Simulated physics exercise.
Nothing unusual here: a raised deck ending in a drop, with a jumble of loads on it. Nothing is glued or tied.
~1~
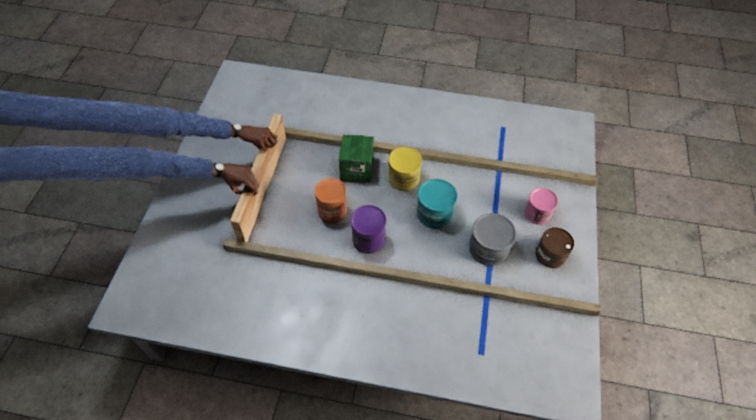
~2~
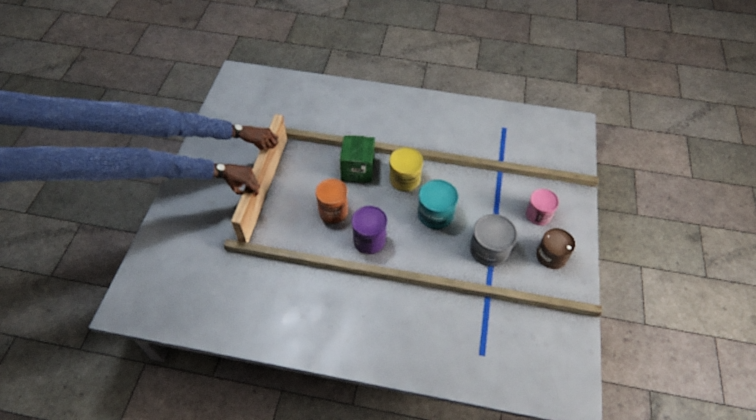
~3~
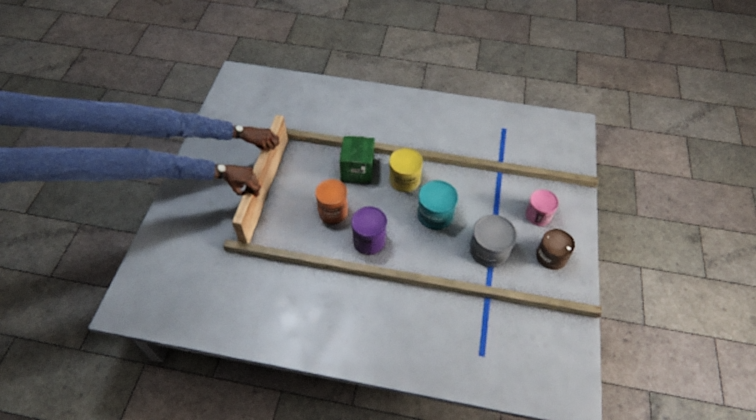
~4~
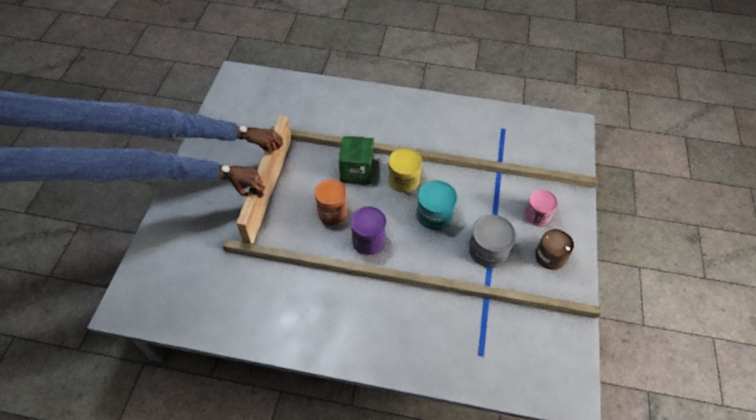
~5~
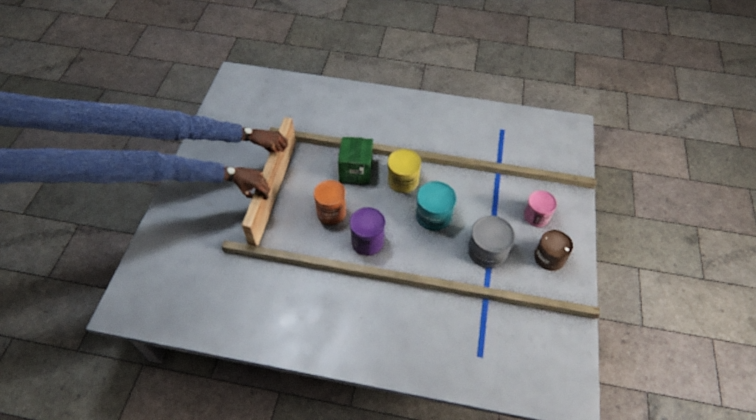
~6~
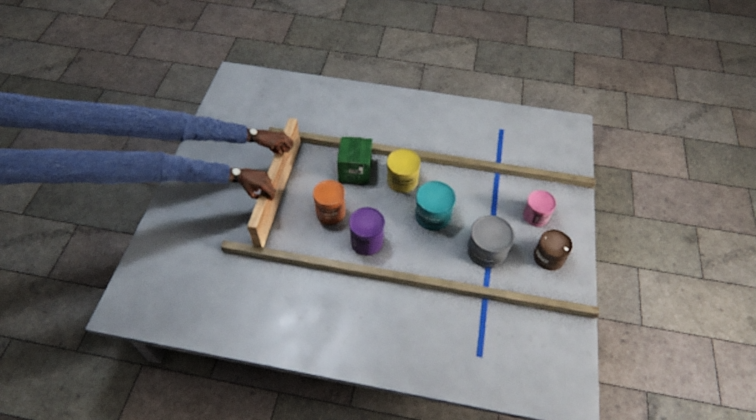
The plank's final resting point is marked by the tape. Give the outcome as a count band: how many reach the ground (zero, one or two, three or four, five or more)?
The number sent down is nothing.
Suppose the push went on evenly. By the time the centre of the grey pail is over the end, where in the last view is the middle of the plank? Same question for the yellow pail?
Roughly (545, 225); for the second one, roughly (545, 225).
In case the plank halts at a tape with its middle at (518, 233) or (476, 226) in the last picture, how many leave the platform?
So that's 1 for the first and 0 for the second.
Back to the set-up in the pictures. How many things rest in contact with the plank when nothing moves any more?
Contact count: 3.
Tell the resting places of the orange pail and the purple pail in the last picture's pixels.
The first near (509, 231), the second near (509, 259).
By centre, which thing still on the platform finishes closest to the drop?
The brown canister.
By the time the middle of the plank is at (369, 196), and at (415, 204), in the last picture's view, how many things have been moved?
Tally at point one: 4; at point two: 5.
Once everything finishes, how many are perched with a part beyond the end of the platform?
Overhanging: 0.
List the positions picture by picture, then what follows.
The first frame shows brown canister (554, 248); pink pail (541, 207); grey pail (492, 240); plank (261, 176); tape (494, 226).
The second frame shows pink pail (542, 207); turquoise pail (437, 205).
The third frame shows grey pail (492, 241); yellow pail (405, 171).
The fourth frame shows brown canister (554, 250); plank (266, 178).
The fifth frame shows pink pail (540, 209); green parcel (356, 161).
The sixth frame shows brown canister (553, 250); pink pail (539, 209); grey pail (490, 242); plank (276, 181); tape (492, 228).
A little later, none off yet; brown canister at rest near (553, 250); pink pail at rest near (539, 209); grey pail at rest near (490, 242).
When it is over, the number that fall off is zero.
